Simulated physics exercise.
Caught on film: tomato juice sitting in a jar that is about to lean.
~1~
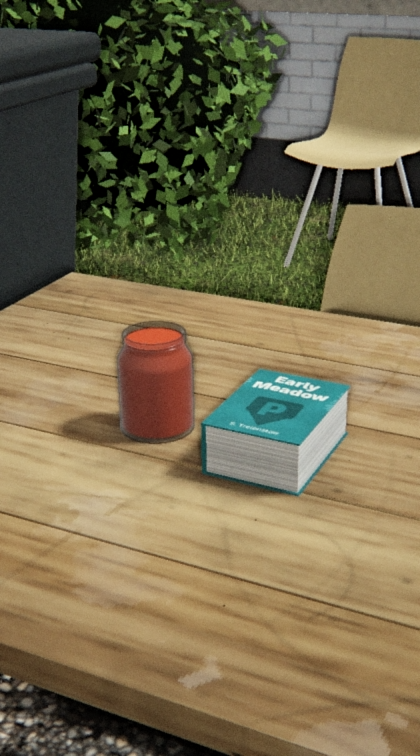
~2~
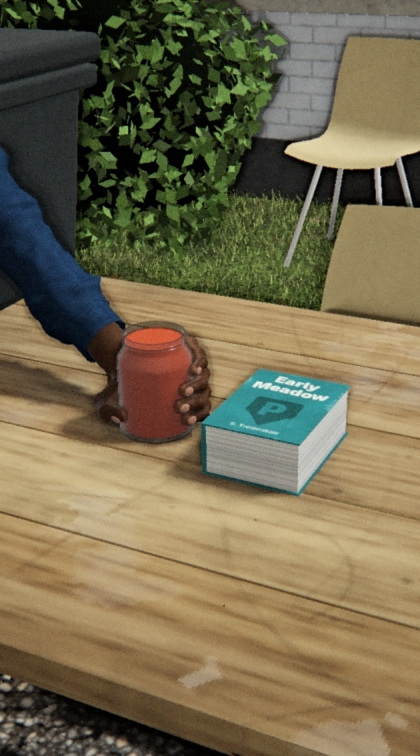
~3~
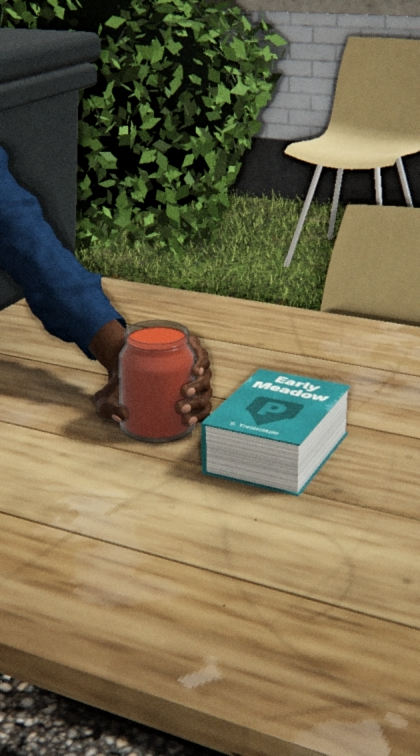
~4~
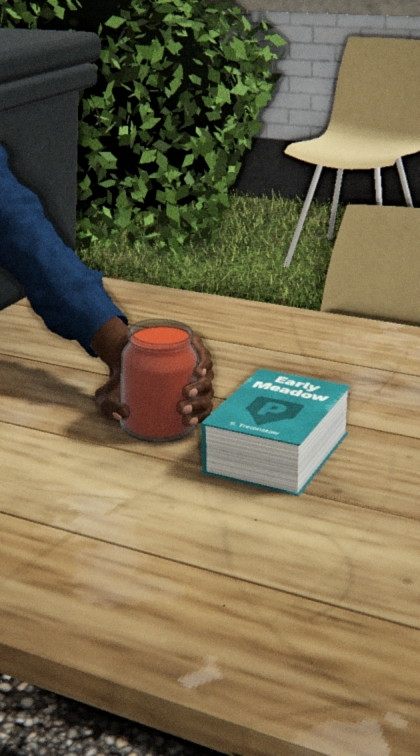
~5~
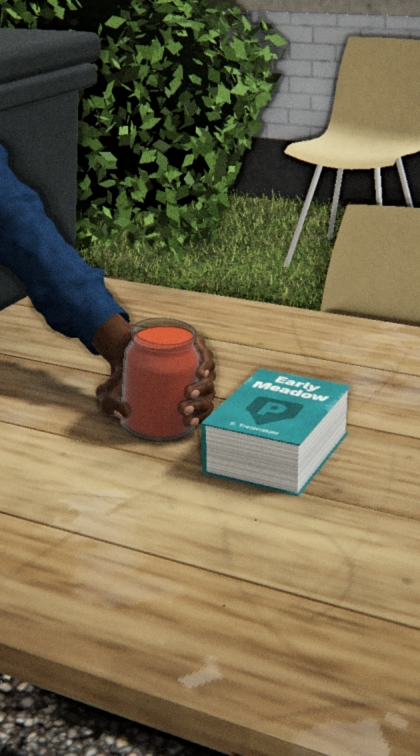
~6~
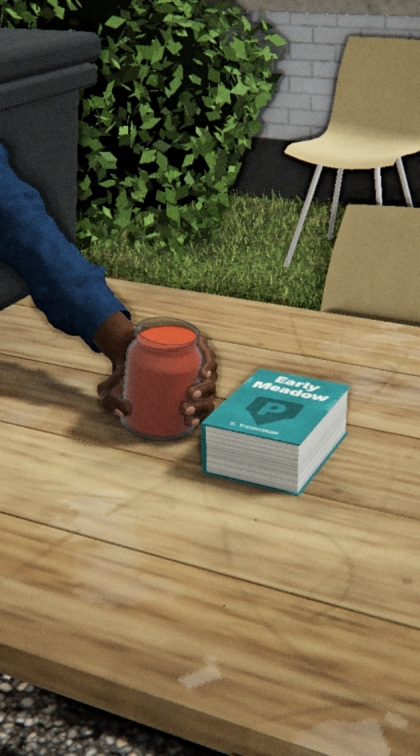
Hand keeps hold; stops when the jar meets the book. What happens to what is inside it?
My prediction: Overspill.
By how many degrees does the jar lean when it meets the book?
I'd put the lean at around 40 degrees.
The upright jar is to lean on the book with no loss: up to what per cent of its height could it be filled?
Roughly 75 per cent.
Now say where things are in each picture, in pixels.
It stands upright; jar (156, 378) nearly full, in the first frame.
A hand takes hold; jar nearly full, surface at (154, 339); book (278, 429), in the second frame.
It is leaning; jar (157, 377) nearly full, in the third frame.
Tipping on its foot; jar nearly full, surface at (160, 338); book (278, 429), in the fourth frame.
The top moves towards the book; jar (161, 375) nearly full, in the fifth frame.
On the way over; jar nearly full, surface at (167, 337); book (278, 429), in the sixth frame.
A moment on, the jar leans by about 25°; a puddle lies under it; nearly all of the tomato juice is inside.
Further on, the jar leans by about 35°; a puddle lies under it; nearly all of the tomato juice is inside.
When it is over, the jar leans by about 40°, against the book; a puddle lies under it; nearly all of the tomato juice is inside.
